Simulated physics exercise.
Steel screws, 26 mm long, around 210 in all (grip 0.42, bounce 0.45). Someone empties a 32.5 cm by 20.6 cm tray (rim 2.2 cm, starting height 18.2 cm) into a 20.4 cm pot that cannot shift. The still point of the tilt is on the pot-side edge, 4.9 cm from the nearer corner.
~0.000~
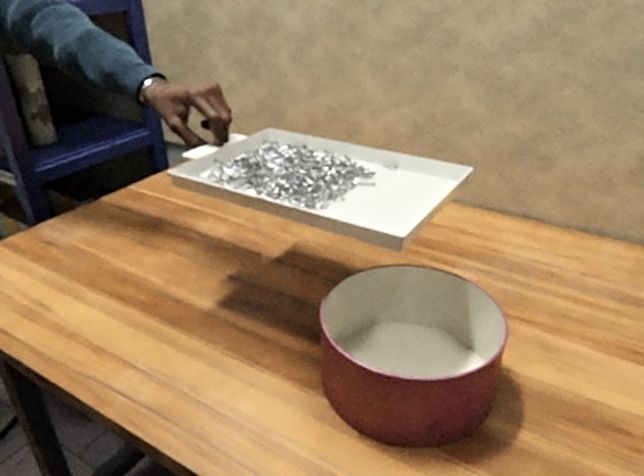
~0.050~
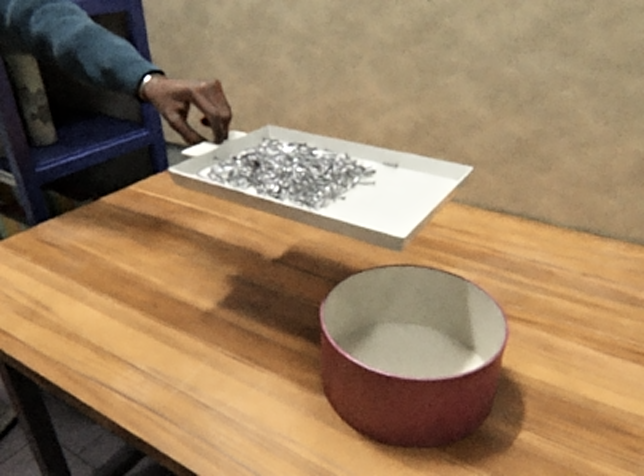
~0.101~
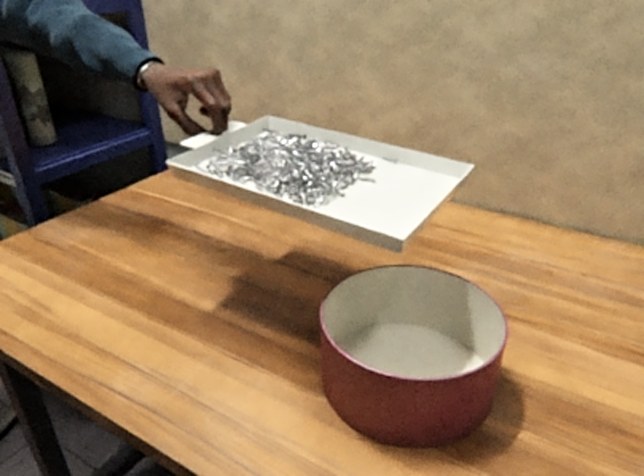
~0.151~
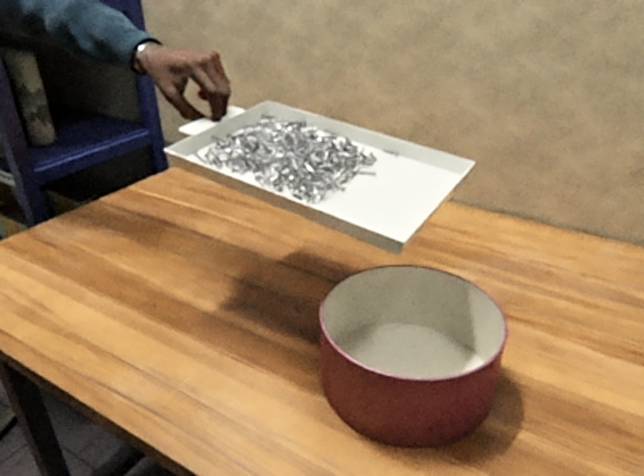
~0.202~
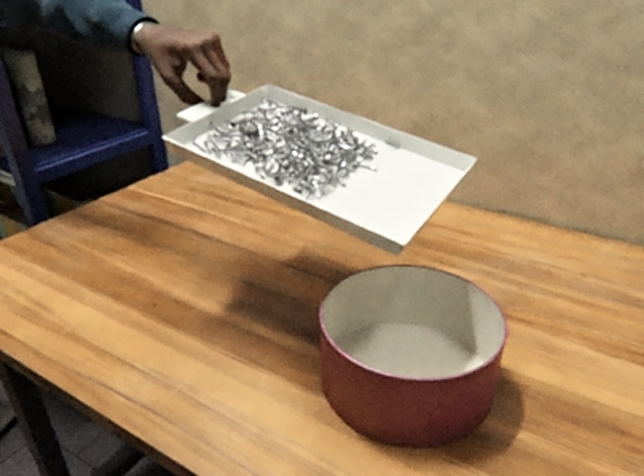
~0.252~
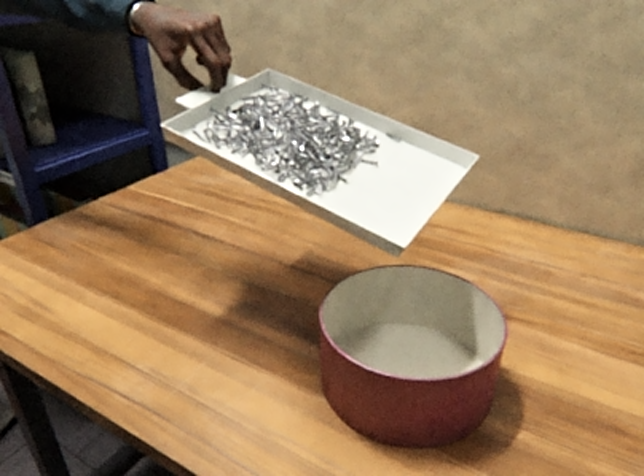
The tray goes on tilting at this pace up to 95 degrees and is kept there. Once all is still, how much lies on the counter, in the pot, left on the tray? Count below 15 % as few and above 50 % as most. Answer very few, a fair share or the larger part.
Counter very few, pot the larger part, tray very few.
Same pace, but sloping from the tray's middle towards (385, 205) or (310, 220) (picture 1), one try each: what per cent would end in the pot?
About 65 and 60 per cent.
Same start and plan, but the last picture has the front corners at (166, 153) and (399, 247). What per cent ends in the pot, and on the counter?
Pot 65, counter 35.
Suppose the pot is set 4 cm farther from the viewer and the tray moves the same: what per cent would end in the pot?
Then about 85 per cent.
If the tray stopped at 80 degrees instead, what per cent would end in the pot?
Then about 95 per cent.
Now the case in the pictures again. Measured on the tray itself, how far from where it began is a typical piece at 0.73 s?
Roughly 15 cm.
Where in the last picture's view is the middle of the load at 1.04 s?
At about (422, 356).
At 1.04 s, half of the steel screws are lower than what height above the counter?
Some 6 cm.
Then, at 0.73 s, tilt 54 degrees; the tray holds 100 %, the pot 0 %.
After 1.04 s, tilt 78 degrees; the tray holds 30 %, the pot 60 %.
Then, at 1.46 s, tilt 95 degrees; the tray holds 0 %, the pot 100 %.
By 1.8 s all is still; counter 0 %, pot 100 %, tray 0 %.
